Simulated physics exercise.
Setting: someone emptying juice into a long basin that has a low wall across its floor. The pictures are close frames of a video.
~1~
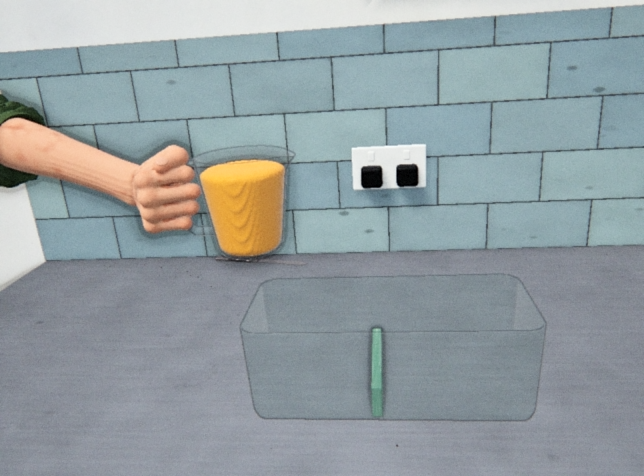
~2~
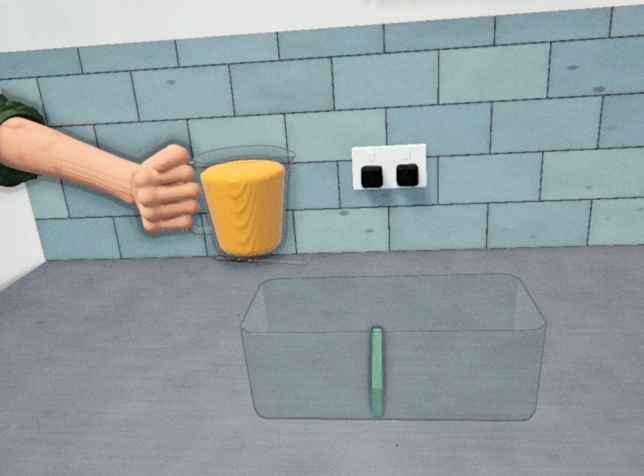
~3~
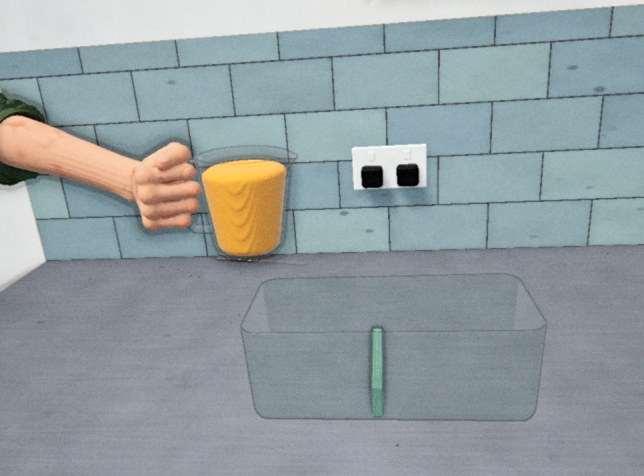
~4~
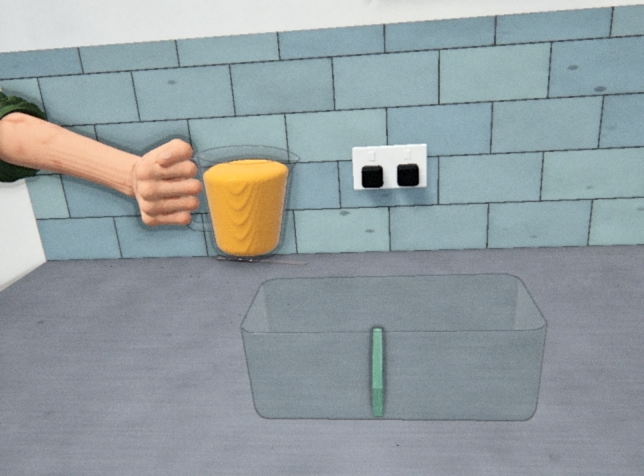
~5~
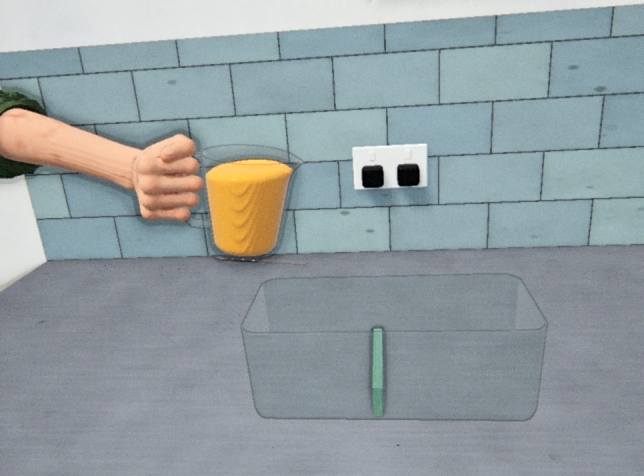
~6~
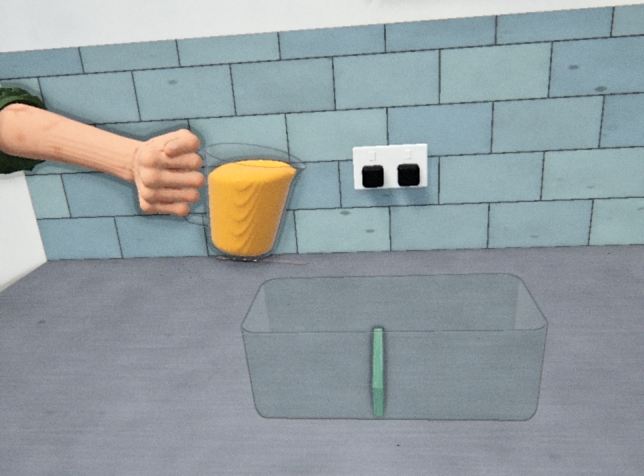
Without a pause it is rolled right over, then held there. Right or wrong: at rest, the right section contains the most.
Wrong.
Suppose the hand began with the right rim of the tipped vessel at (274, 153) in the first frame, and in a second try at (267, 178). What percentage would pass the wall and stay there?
Near 5 in a hundred first, near 5 in a hundred second.
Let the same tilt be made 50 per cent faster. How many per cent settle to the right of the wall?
Close to 20 per cent.
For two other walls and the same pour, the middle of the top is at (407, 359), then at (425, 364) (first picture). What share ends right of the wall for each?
About 5 per cent on the first try, and 10 per cent on the second.
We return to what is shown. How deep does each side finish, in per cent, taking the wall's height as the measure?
Left 40 per cent, right 20.
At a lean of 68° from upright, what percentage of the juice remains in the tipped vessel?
I'd put it at some 75 in a hundred.
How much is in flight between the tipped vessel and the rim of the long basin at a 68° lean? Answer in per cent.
Something like 20 per cent of it.
A moment on, the tilt is 68° and 74 per cent is still to pour, 4 is left of the wall and 4 right of it.
Next, the tilt is 101° and 17 per cent is still to pour, 33 is left of the wall and 33 right of it.
Then the tilt is 107° and 0 per cent is still to pour, 63 is left of the wall and 36 right of it.
Later the tilt is 107° and 0 per cent is still to pour, 62 is left of the wall and 36 right of it.
Finally, 62 per cent lies left of the wall, 36 right of it and 1 outside.
